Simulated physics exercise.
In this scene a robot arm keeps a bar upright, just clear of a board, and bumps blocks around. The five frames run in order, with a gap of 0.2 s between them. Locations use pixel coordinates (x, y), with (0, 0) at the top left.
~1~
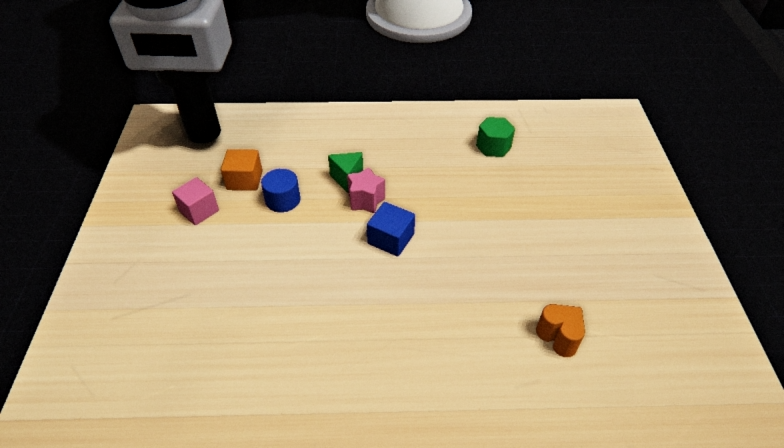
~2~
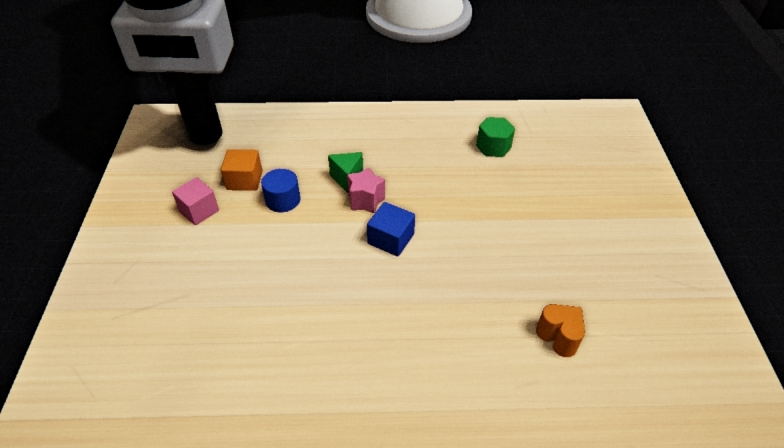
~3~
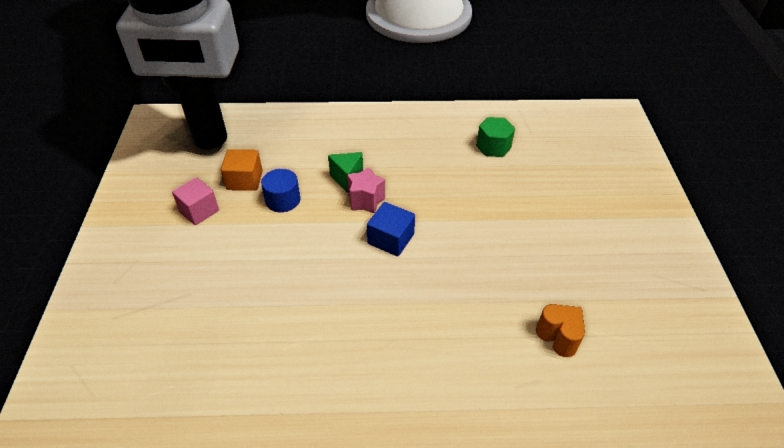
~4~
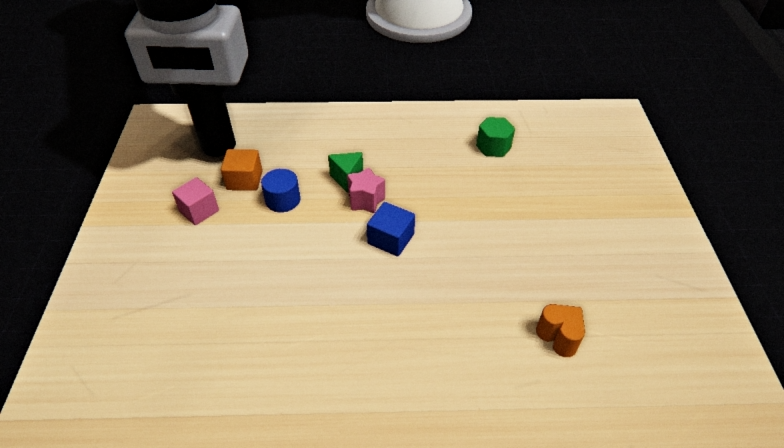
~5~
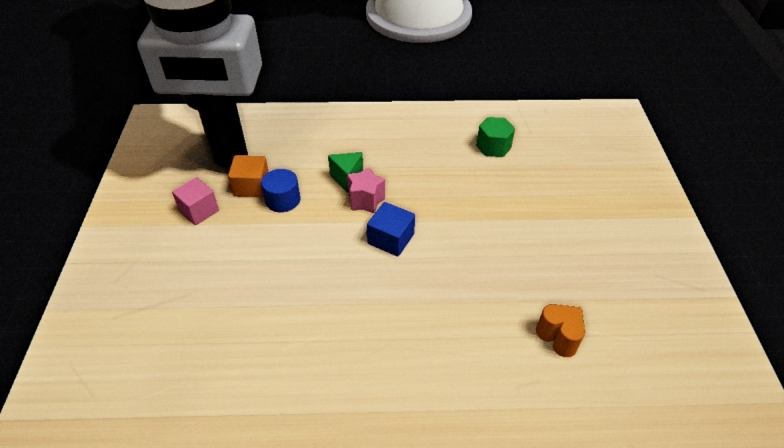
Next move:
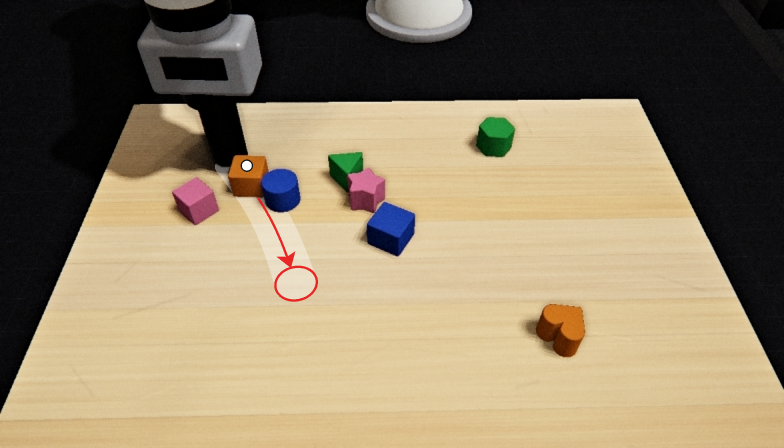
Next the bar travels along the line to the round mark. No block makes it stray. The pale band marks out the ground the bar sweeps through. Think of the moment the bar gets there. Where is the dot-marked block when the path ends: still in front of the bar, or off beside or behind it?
It will keep going ahead of the bar.
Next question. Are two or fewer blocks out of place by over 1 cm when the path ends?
Short answer: Yes.
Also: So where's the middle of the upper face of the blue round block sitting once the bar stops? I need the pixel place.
At the end it should sit near (313, 199).
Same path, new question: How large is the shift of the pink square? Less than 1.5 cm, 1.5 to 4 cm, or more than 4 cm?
It moves only a bit, under 1.5 cm.
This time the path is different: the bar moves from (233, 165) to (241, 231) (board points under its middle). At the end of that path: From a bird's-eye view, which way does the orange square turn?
From overhead, the rotation is counterclockwise.
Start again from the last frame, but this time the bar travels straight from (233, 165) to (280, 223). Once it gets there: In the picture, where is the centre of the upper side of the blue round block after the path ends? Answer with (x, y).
The middle of the upper face of the blue round block will lie at about (321, 199) in the picture.
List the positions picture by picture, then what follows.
The first picture shows bar tip at (204, 133); block tops, pink square at (192, 191); orange square at (239, 159); blue round block at (279, 180).
The second picture shows bar at (206, 134); blocks unchanged.
The third picture shows bar at (211, 139); blocks unchanged.
The fourth picture shows bar at (219, 146); blocks unchanged.
The fifth picture shows bar at (230, 156); pink square at (192, 191); orange square at (247, 166); blue round block at (279, 180).
Path on the board, from (233, 165) by way of (269, 216) to (296, 283); the dot is on the orange square.
The first path, step by step. One third of the way, bar at (256, 189); orange square at (268, 204), turned 20° clockwise; blue round block at (309, 197).
Two thirds of the way, bar at (277, 228); orange square at (286, 249), turned 30° clockwise; blue round block at (313, 199).
At the end, bar at (294, 275); pink square in place; orange square at (290, 300), turned 70° clockwise; blue round block at (313, 199).
